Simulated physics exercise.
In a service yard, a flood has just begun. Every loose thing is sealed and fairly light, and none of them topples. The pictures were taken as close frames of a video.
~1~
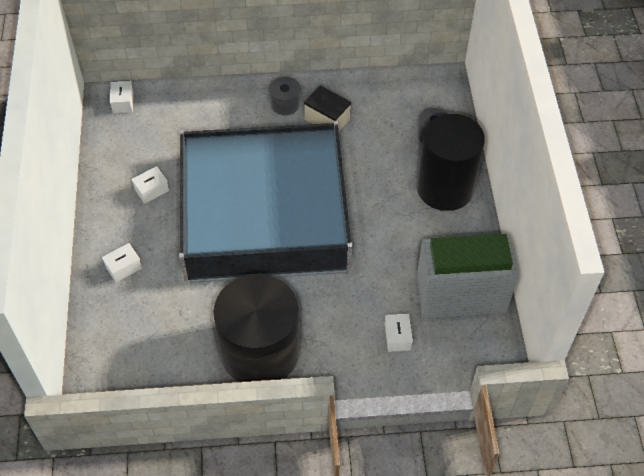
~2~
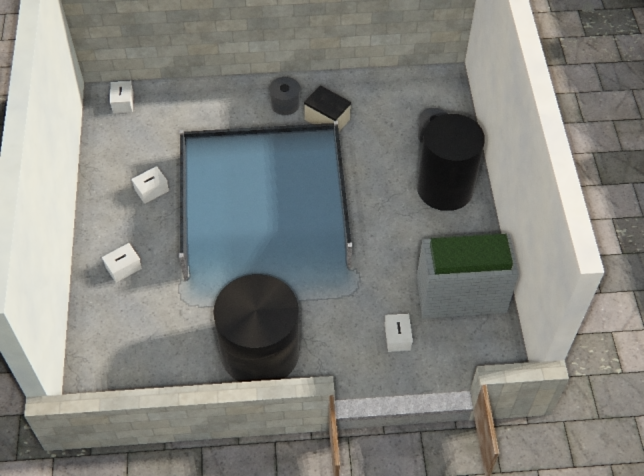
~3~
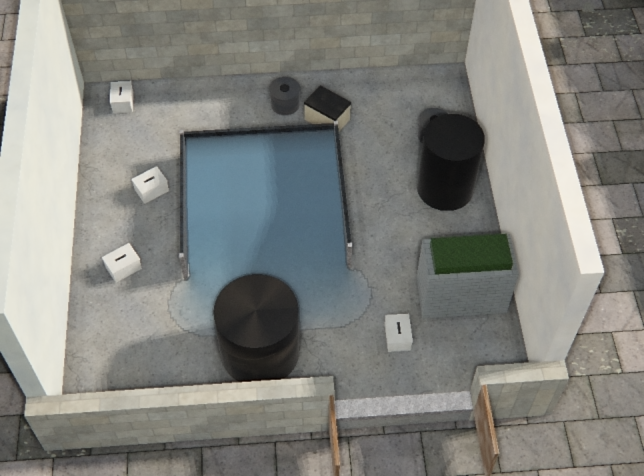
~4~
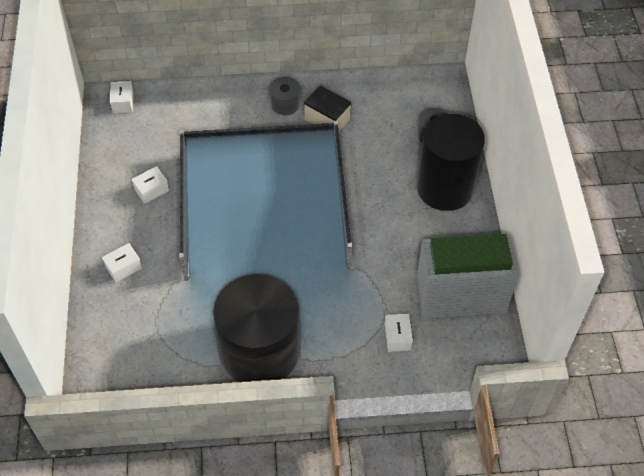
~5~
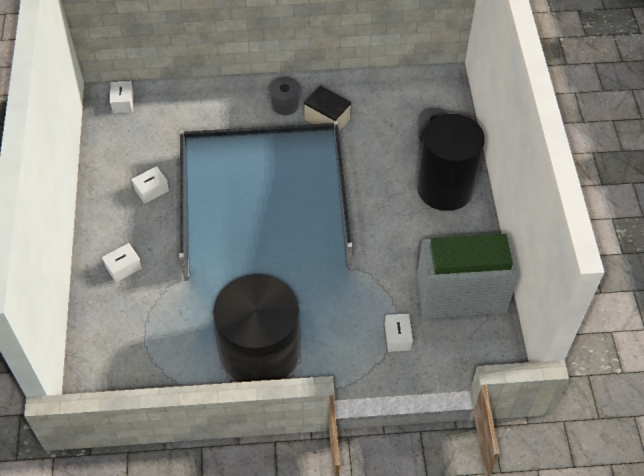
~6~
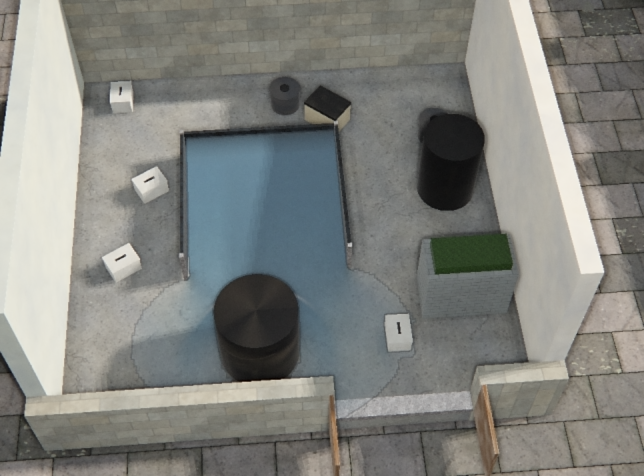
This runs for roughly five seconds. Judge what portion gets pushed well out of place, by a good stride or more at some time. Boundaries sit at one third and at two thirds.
The share is fewer than one third.
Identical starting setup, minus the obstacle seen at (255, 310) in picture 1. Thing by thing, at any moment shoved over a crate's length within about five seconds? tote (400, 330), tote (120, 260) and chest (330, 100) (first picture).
So, in sequence: Did travel that far, then did travel that far, then did not travel far.
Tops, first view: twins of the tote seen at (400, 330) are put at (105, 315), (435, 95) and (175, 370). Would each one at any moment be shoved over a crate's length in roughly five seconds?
In order: Shoved clear, hardly budges, then shoved clear.
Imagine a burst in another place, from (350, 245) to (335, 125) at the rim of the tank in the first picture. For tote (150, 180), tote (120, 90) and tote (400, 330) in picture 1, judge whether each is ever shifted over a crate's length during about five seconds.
Outcome by item - short of that distance / short of that distance / displaced that far.
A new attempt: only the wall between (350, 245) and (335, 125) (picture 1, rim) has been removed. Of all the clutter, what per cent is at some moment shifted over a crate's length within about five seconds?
Estimate: Roughly 40 per cent.
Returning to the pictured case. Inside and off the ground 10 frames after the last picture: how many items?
Count: 0.
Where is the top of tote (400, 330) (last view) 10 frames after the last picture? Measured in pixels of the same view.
About (481, 348).
A moment on, 0 of 7 are well off their spots; 0 afloat.
Next, 1 of 7 are well off their spots; 0 afloat.
Later, 1 of 7 are well off their spots; 1 afloat.
In the end, 2 of 7 are well off their spots, and 2 have been at some point; 0 afloat.
